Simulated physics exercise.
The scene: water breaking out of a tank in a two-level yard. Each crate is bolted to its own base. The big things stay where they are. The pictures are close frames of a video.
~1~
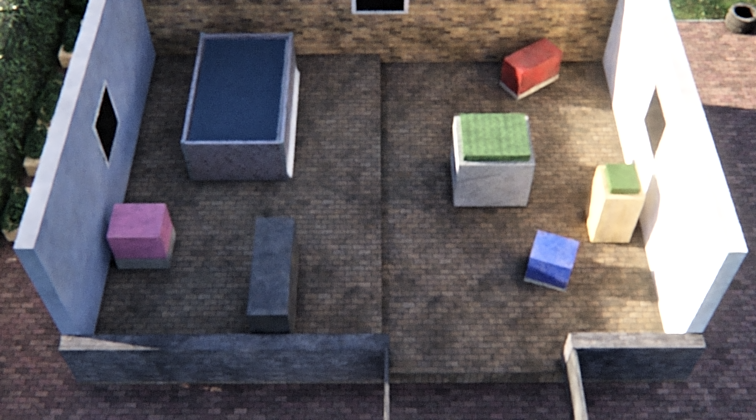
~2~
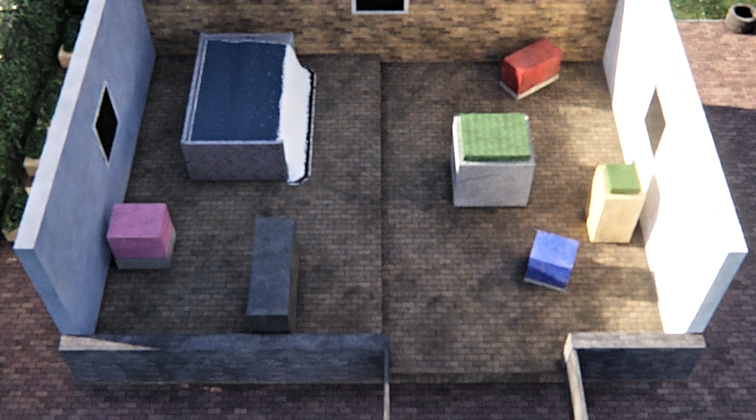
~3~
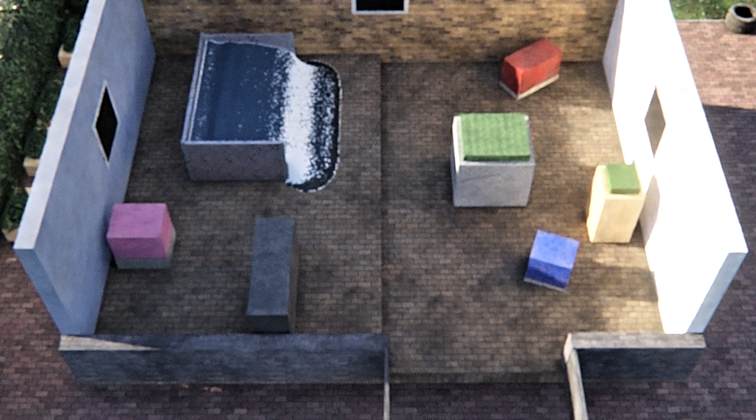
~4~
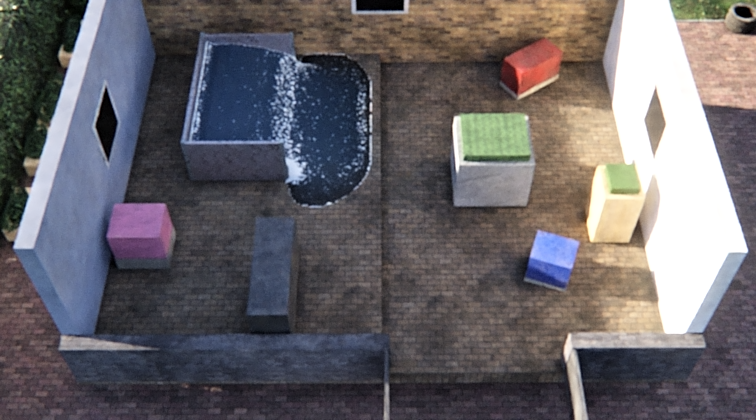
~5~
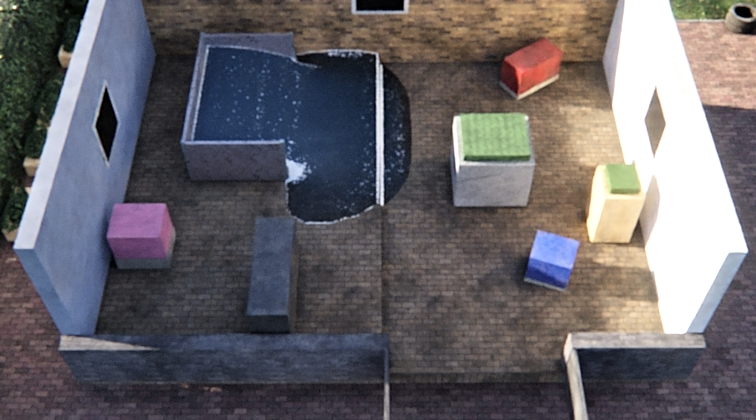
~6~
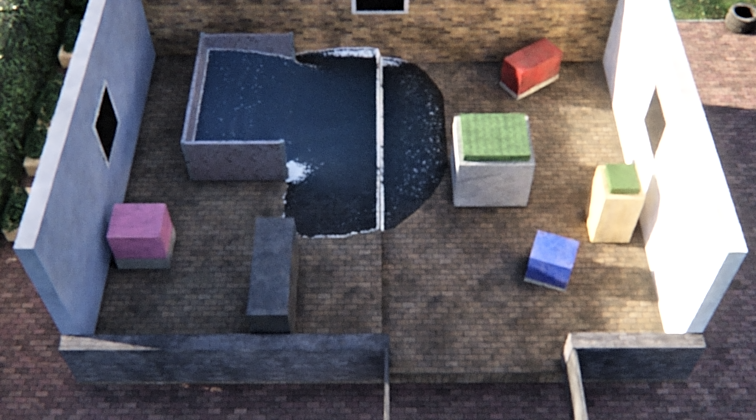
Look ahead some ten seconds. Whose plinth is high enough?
One by one: The pink crate keeps dry; the red crate is soaked; the blue crate is soaked.
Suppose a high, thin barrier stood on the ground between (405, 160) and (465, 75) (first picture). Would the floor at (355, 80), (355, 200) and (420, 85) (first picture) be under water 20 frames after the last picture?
In that order: Under water, wet, wet.
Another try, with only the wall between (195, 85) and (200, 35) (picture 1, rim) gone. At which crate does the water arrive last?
It is the blue crate.
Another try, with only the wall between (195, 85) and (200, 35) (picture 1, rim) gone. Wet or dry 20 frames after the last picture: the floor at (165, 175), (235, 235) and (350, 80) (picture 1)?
One after the other: Covered, covered, covered.
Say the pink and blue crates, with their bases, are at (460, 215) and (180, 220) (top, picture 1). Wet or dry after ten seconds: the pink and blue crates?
Then: Pink ends up wet; blue is safe.
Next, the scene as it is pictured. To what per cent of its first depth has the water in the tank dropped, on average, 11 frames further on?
Near 20 in a hundred.
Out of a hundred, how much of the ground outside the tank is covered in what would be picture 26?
Some 65 per cent.
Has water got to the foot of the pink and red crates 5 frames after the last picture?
One by one: Pink: Untouched; red: Reached.
A moment on, water covers 40 % of the floor; the pink crate not reached, the red crate water round its plinth, the blue crate not reached.
Next, water covers 50 % of the floor; the pink crate not reached, the red crate water round its plinth, the blue crate water round its plinth.
Then, water covers 65 % of the floor; the pink crate not reached, the red crate water round its plinth, the blue crate water round its plinth.
Later, water covers 65 % of the floor; the pink crate not reached, the red crate water round its plinth, the blue crate water round its plinth.
In the end, water covers 65 % of the floor; the pink crate stayed above the water, the red crate was topped, the blue crate was topped.
